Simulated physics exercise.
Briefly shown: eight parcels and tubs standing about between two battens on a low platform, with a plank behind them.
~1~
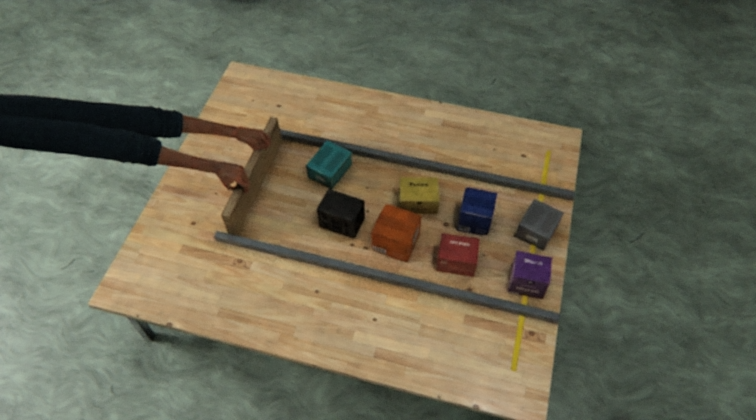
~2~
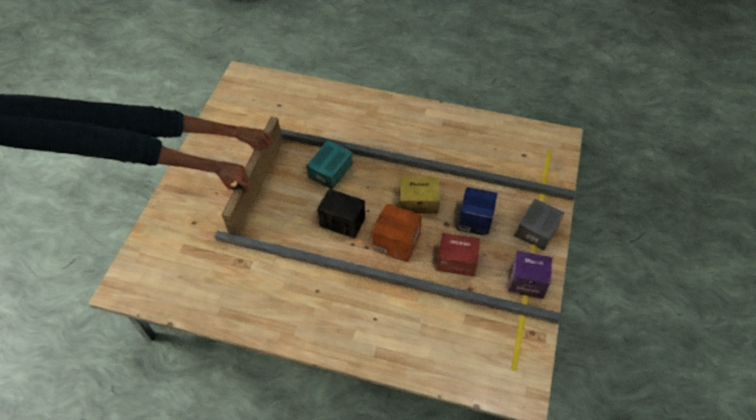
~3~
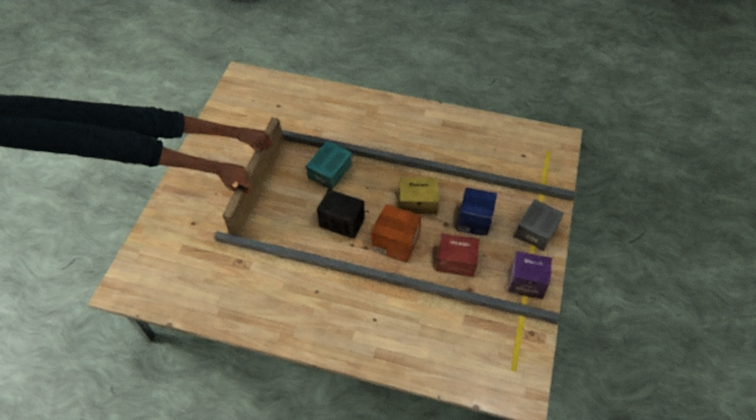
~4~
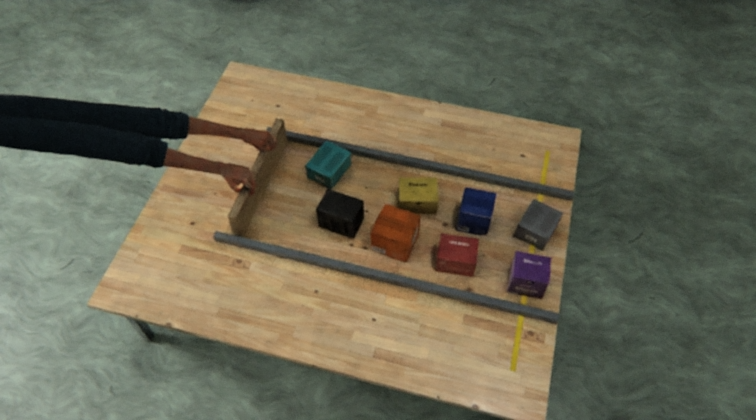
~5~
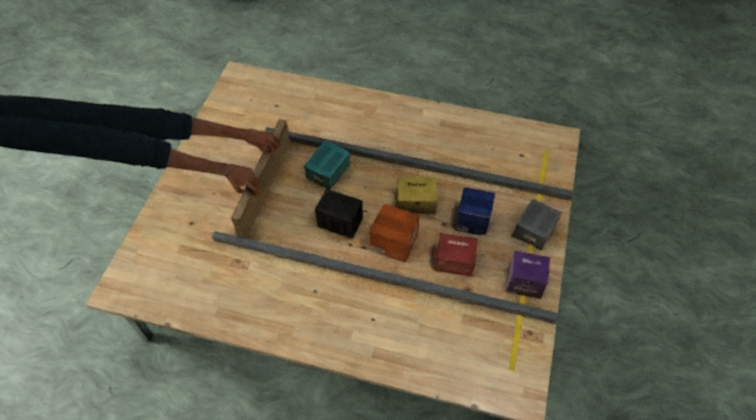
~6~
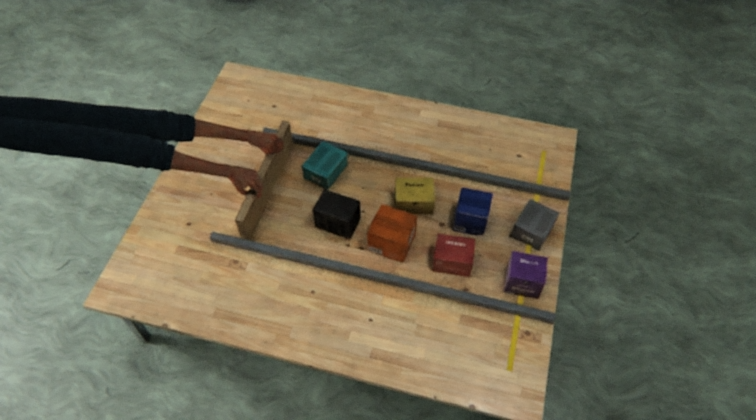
Two hands slide a wooden plank slightly right toward eight coloured boxes, which stay still.
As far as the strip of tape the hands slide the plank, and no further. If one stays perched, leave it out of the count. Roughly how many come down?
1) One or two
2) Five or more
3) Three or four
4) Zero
2, five or more.
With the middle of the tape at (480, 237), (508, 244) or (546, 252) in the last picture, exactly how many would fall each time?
In that order 4, 5 and 7.
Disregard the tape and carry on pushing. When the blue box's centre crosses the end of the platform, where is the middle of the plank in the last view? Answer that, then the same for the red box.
First it's close to (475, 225), next close to (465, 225).
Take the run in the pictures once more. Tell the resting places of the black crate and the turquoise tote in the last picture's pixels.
In order, first (549, 261), then (551, 212).
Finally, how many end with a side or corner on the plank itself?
Count: 2.
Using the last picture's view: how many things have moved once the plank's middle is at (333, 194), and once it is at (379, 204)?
By the first moment it's 2, by the second it's 5.
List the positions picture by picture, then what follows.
Grey tote (539, 225); purple box (530, 275); blue box (477, 212); plank (254, 175); tape (533, 248), in the first picture.
Purple box (530, 275); orange parcel (397, 233), in the second picture.
Blue box (477, 212); red box (458, 255), in the third picture.
Grey tote (539, 225); yellow box (418, 196), in the fourth picture.
Purple box (528, 275); turquoise tote (328, 165), in the fifth picture.
Grey tote (535, 225); purple box (526, 275); blue box (473, 212); plank (266, 179); tape (529, 248), in the sixth picture.
Soon after, none off yet; grey tote at rest near (535, 225); purple box at rest near (526, 275); blue box at rest near (473, 212).
Then, none off yet; grey tote at rest near (535, 225); purple box moved a little near (537, 278); blue box moved about its own width near (499, 220).
Further on, two off so far; grey tote on the ground near (586, 309); purple box on the ground near (548, 363); blue box moved well along near (565, 244).
At rest, the number that fall off is five or more; fallen, orange parcel, yellow box, red box, blue box, purple box and grey tote.
